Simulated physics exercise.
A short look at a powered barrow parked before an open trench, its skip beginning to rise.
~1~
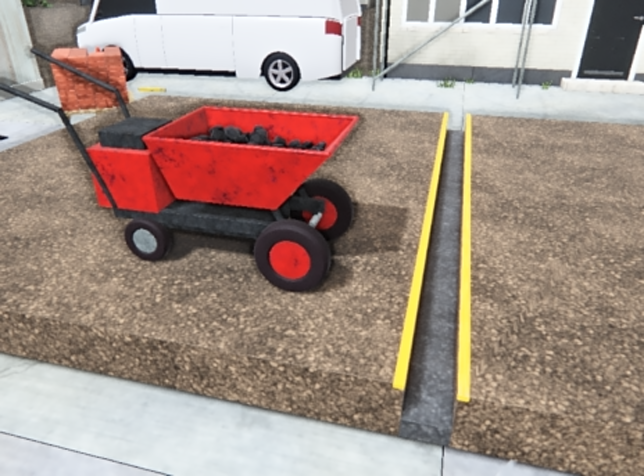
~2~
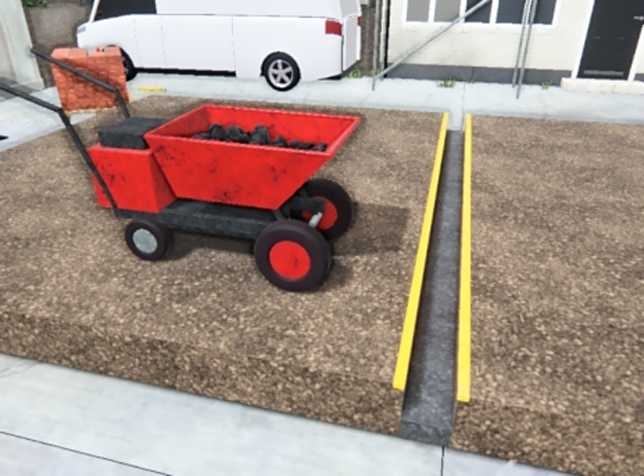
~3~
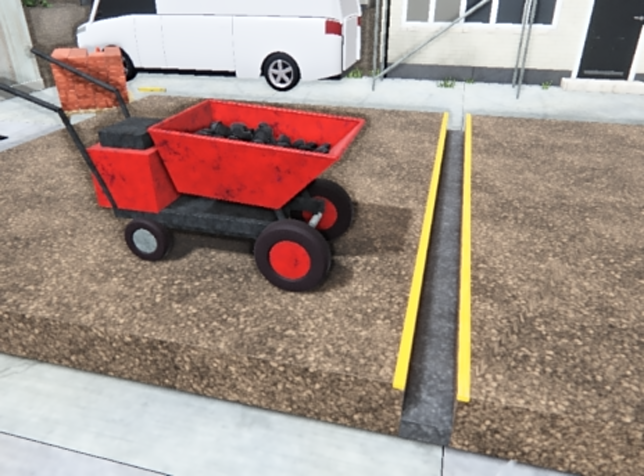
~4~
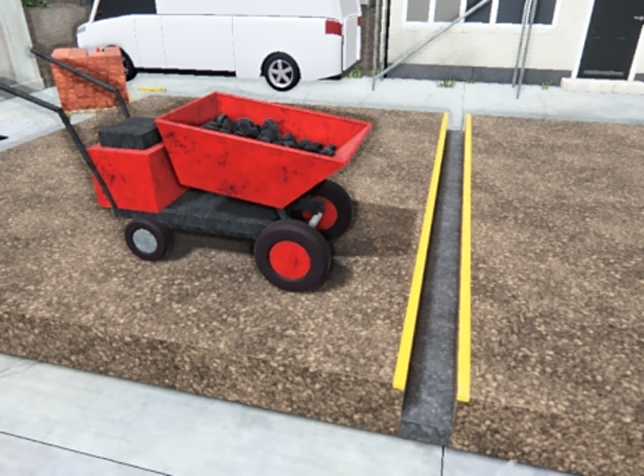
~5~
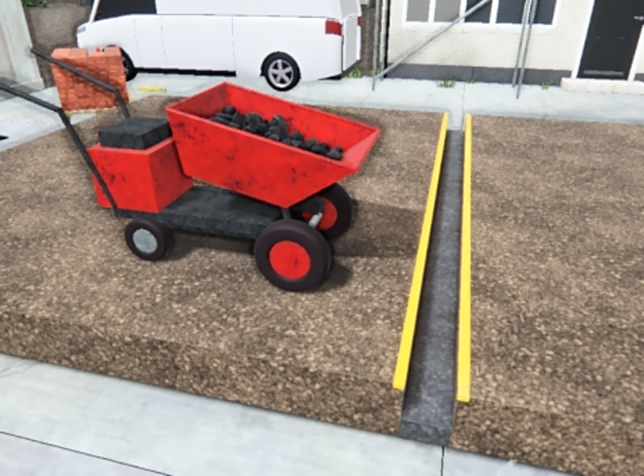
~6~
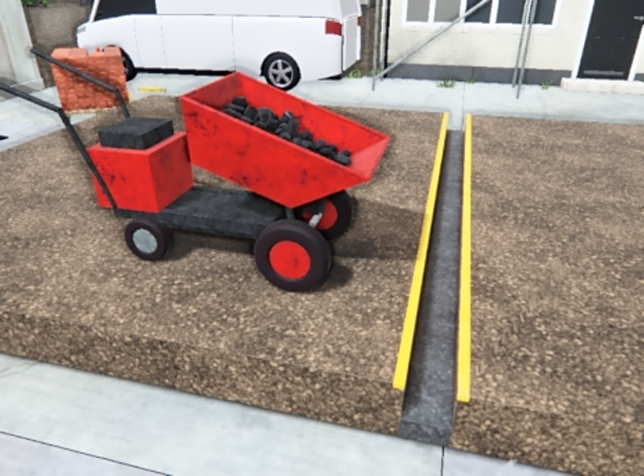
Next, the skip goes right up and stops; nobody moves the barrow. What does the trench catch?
The trench takes the larger part.
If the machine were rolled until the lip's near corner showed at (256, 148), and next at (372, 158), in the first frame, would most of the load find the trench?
At the first place the smaller part, at the second not half.
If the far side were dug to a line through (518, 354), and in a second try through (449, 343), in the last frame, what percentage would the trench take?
In turn 100 and 50 in a hundred.
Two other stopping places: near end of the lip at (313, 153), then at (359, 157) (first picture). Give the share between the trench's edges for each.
The first gives 70 %, the second 50 %.
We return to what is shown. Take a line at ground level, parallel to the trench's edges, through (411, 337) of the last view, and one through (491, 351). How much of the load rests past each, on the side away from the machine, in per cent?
About 90 and 10 per cent.
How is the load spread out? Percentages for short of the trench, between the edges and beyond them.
Short near 5; between near 70; beyond near 20.
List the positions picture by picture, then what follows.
The first frame shows lip of the skip at (329, 155), level; top of the load at (253, 146), lumps of coal; first edge of the trench at (407, 336); far edge at (465, 346), the trench under half as wide as the skip, and about as deep as wide.
The second frame shows lip of the skip at (331, 156), level; top of the load at (254, 146).
The third frame shows lip of the skip at (337, 158), tipped barely; top of the load at (232, 145).
The fourth frame shows lip of the skip at (345, 163), tipped a little; top of the load at (229, 138).
The fifth frame shows lip of the skip at (356, 170), tipped a little; top of the load at (237, 132).
The sixth frame shows lip of the skip at (368, 179), tipped clearly; top of the load at (247, 125); first edge of the trench at (407, 336); far edge at (465, 346).
Soon after the last picture, skip tipped steeply; all in the skip.
A little later, skip tipped right over; most in the skip; a stray few short of the trench; a small part in or heaped over the trench; a stray few falling.
Later still, skip tipped right over; a small part in the skip; a stray few short of the trench; about two thirds in or heaped over the trench; about a quarter beyond it.
By the end, skip tipped right over; a stray few in the skip; a small part short of the trench; most in or heaped over the trench; about a quarter beyond it.
